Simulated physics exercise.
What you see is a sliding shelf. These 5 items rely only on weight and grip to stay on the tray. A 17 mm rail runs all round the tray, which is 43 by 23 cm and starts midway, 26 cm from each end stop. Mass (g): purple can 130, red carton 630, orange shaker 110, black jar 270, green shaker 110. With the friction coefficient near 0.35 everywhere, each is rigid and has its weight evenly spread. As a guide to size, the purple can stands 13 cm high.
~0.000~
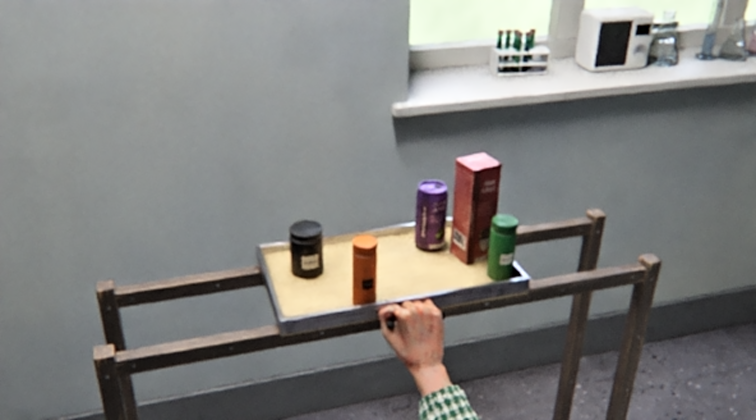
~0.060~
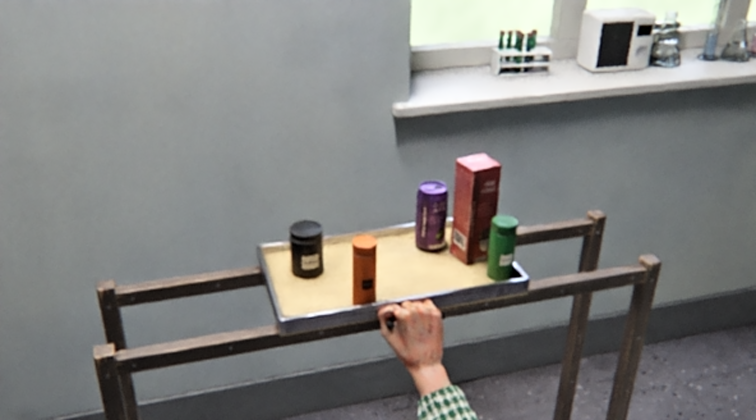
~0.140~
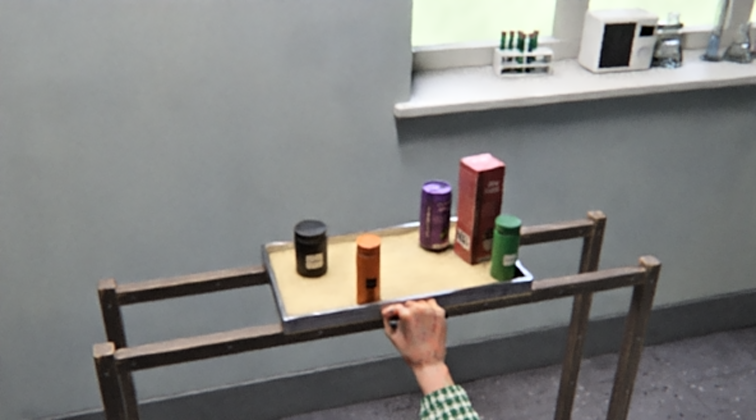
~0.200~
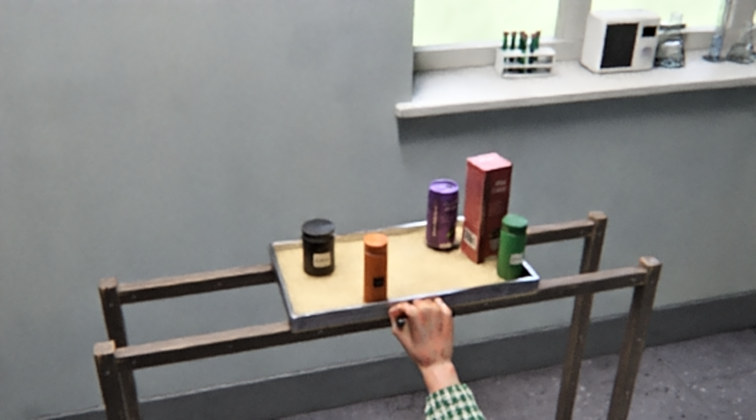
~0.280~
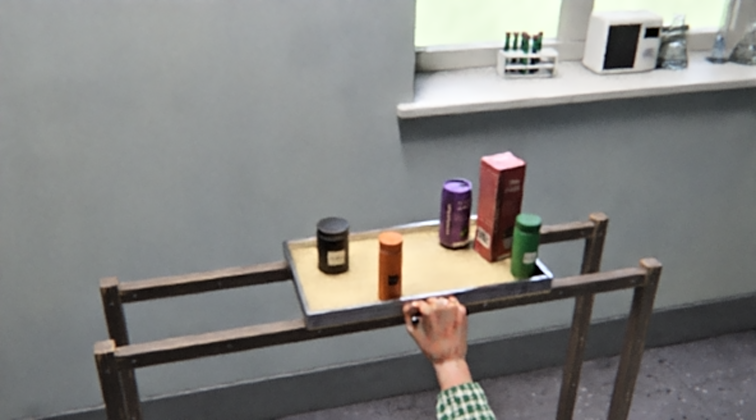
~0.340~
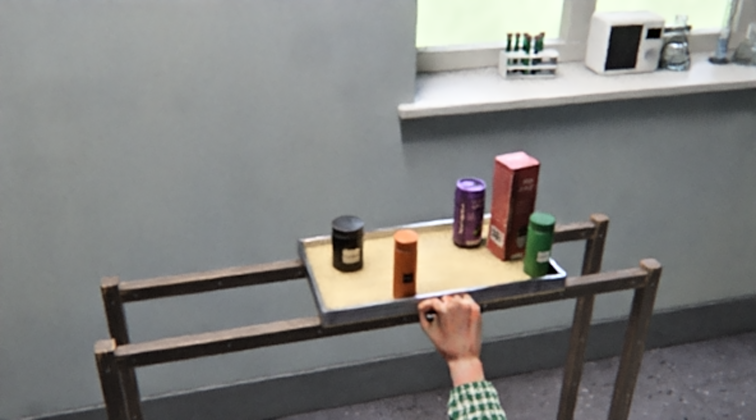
A hand slides a tray of four containers and a red carton slightly right.
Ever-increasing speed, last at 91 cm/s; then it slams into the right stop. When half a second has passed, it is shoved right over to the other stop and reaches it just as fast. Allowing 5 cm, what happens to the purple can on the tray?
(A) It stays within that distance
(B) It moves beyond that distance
B, it moves beyond that distance.
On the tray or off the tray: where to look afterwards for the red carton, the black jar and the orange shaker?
Final state - the red carton ends out of bounds; the black jar stays within bounds; the orange shaker stays within bounds.
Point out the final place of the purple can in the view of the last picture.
Rest point: Near (593, 396).
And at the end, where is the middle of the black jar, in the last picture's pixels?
At about (159, 268).
By 0.84 s, tray has slid 26 cm right; red carton and green shaker now off the tray; purple can tilted 45° near (589, 187); orange shaker tilted 46°.
By 1.24 s, tray has slid 25 cm right; purple can now off the tray; orange shaker on its side; black jar 11 cm from its spot.
By 1.64 s, tray has slid 15 cm right; orange shaker on its side; black jar 11 cm from its spot.
By 2.14 s, tray has slid 17 cm left; orange shaker on its side; black jar 11 cm from its spot.
When it is over (2.8 s), off the tray, purple can, red carton and green shaker; lying over on the tray, orange shaker; the last one within 5 cm of the start. In the last view, purple can near (593, 396).
